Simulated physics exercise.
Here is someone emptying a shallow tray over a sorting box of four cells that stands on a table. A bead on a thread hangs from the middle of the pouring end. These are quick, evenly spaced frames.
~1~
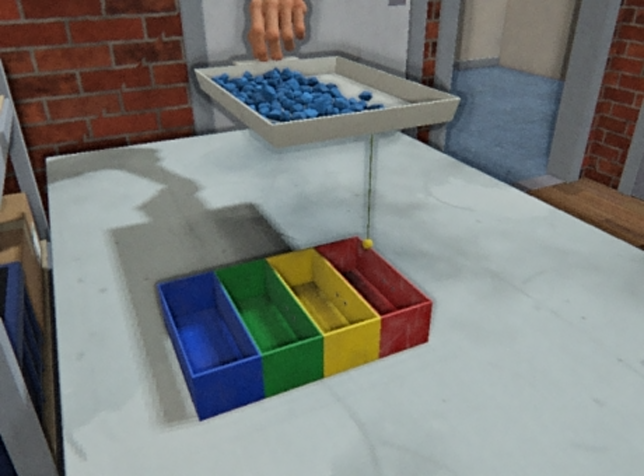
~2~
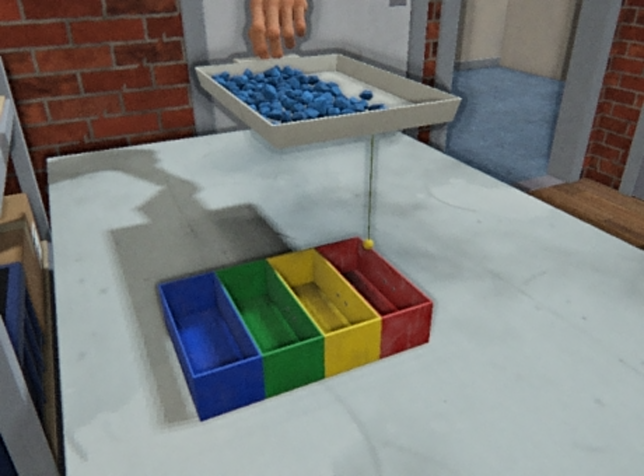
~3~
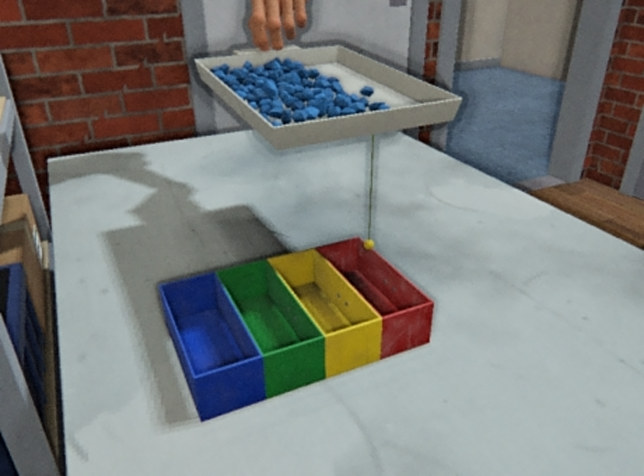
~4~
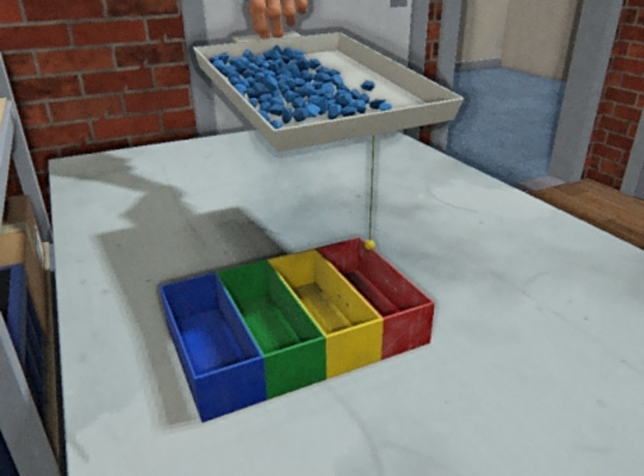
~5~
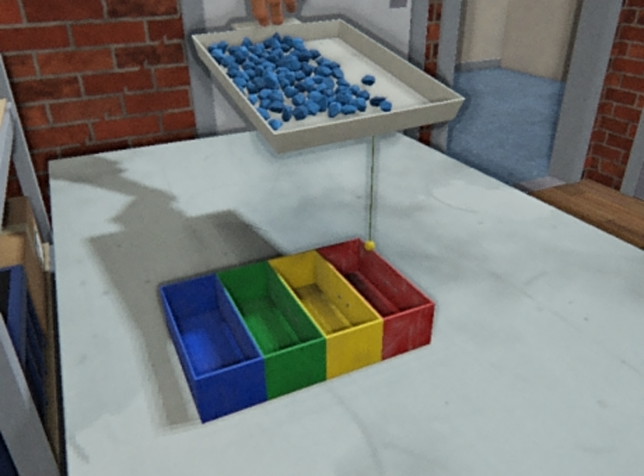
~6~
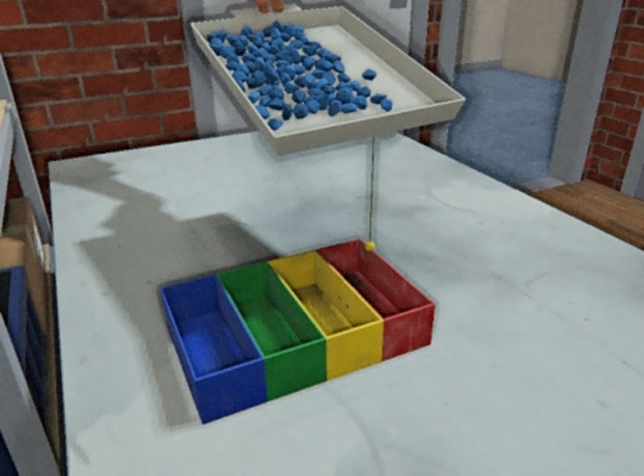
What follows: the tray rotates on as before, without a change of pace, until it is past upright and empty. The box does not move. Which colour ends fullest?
Fullest: The yellow cell.
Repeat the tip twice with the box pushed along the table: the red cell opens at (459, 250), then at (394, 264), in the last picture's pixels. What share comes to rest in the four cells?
Near 80 % and 90 %.
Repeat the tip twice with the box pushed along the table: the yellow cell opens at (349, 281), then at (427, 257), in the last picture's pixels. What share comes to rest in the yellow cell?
Near 40 % and 0 %.
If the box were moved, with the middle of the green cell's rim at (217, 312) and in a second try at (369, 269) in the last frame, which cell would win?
In turn: Red; blue.
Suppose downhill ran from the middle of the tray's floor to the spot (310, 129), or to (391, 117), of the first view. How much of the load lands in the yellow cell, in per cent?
In turn 50 and 0 in a hundred.
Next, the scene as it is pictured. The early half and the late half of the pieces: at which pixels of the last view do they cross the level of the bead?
The first part at (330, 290); the rest at (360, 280).
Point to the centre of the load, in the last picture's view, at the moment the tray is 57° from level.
Close to (331, 102).
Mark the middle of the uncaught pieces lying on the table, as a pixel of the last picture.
Close to (552, 325).
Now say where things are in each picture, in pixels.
The first frame shows corners of the pouring end at (275, 123) and (454, 98), level; middle of the load at (289, 97), aquarium stones; bead on its thread at (368, 244); blue cell at (230, 384); green cell at (294, 363); yellow cell at (352, 343); red cell at (405, 326).
The second frame shows corners of the pouring end at (276, 124) and (455, 98), level; middle of the load at (290, 96).
The third frame shows corners of the pouring end at (276, 125) and (456, 98), tipped barely, lowest at the left corner; middle of the load at (291, 92).
The fourth frame shows corners of the pouring end at (277, 128) and (457, 97), tipped a little, lowest at the left corner; middle of the load at (291, 85).
The fifth frame shows corners of the pouring end at (278, 131) and (458, 97), tipped a little, lowest at the left corner; middle of the load at (291, 79).
The sixth frame shows corners of the pouring end at (278, 133) and (459, 98), tipped clearly, lowest at the left corner; middle of the load at (291, 73); blue cell at (232, 387); green cell at (296, 366); yellow cell at (355, 346); red cell at (408, 329).
Soon, tray tipped steeply; all on the tray.
A while on, tray tipped right over; about half on the tray; a small part in the yellow cell; a small part in the green cell; a small part in the red cell; about a quarter falling or outside the box.
Towards the end, tray tipped past a quarter turn; about a third in the yellow cell; about a quarter in the red cell; about a quarter in the green cell; a small part falling or outside the box.
Finally, tray tipped past a quarter turn; about a third in the yellow cell; about a quarter in the red cell; about a quarter in the green cell; none in the blue cell; a small part outside the box.
